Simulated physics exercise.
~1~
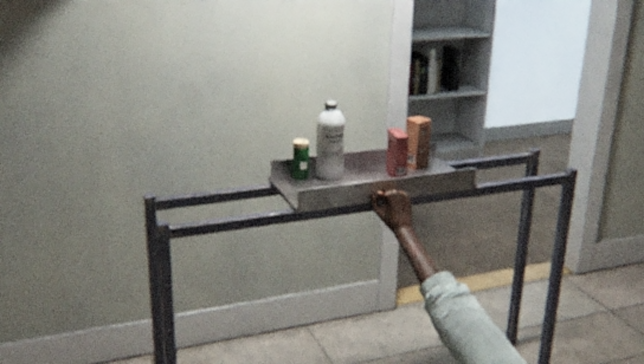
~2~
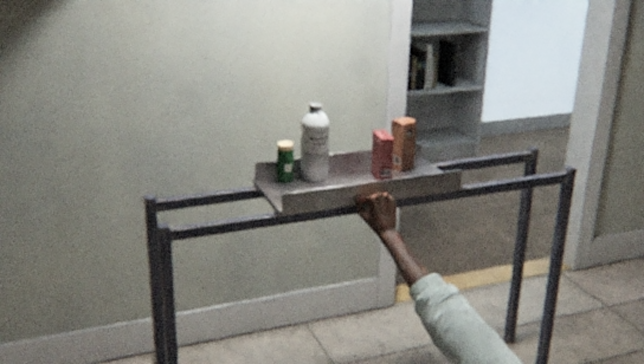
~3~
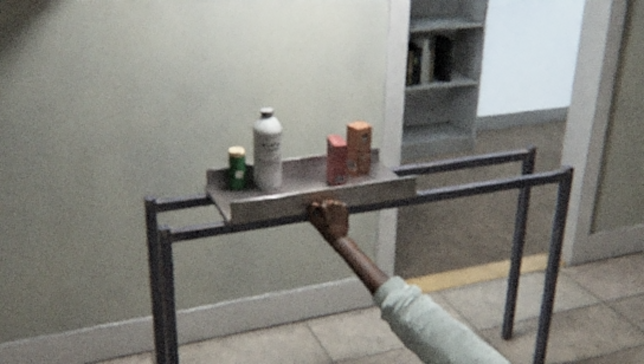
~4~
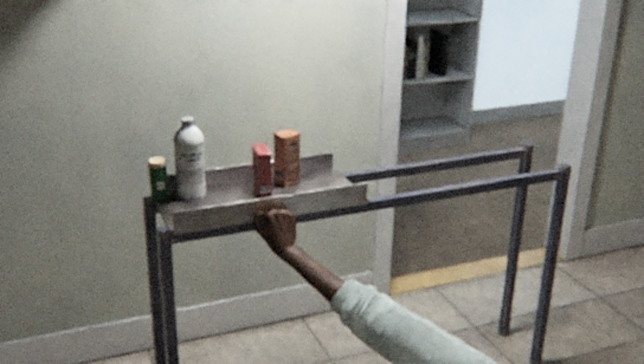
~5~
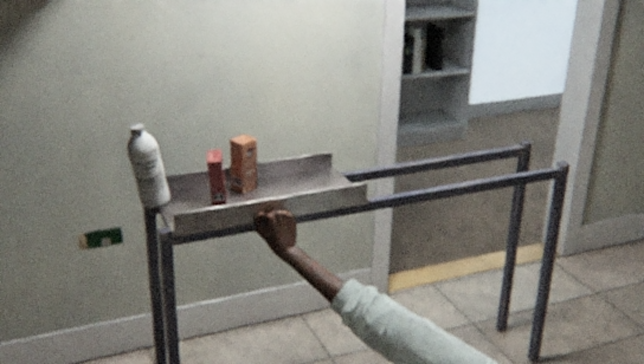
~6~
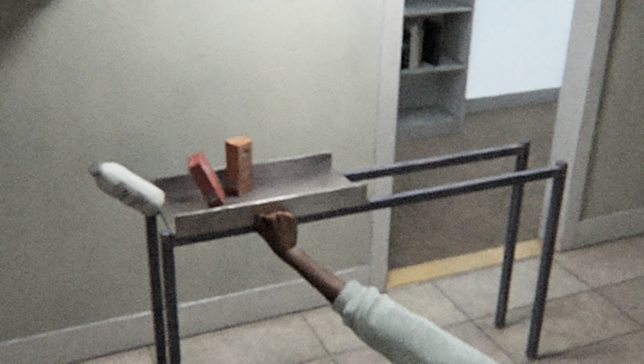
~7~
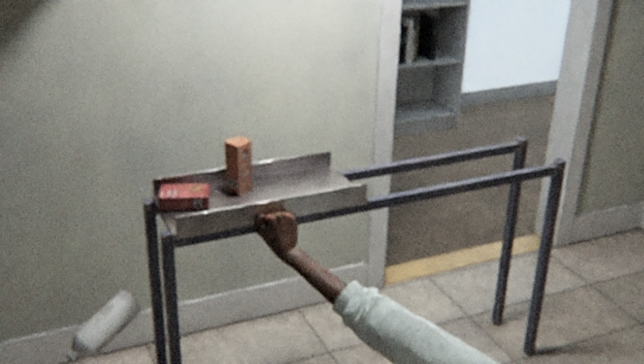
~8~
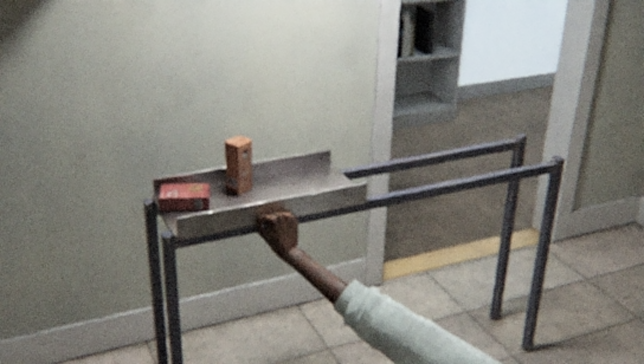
At first, a green shaker, a white bottle, a red packet and an orange carton stand upright on a metal tray across a dark frame, with a hand gripping its front edge. The hand moves the tray left, faster and faster, until it halts at the left end. The green shaker goes off the left side and falls, while the white bottle leans, then tips over the edge after it. The red packet tilts left and drops flat on the tray. At the end, the orange carton still stands, with the packet lying beside it and the hand still in place.
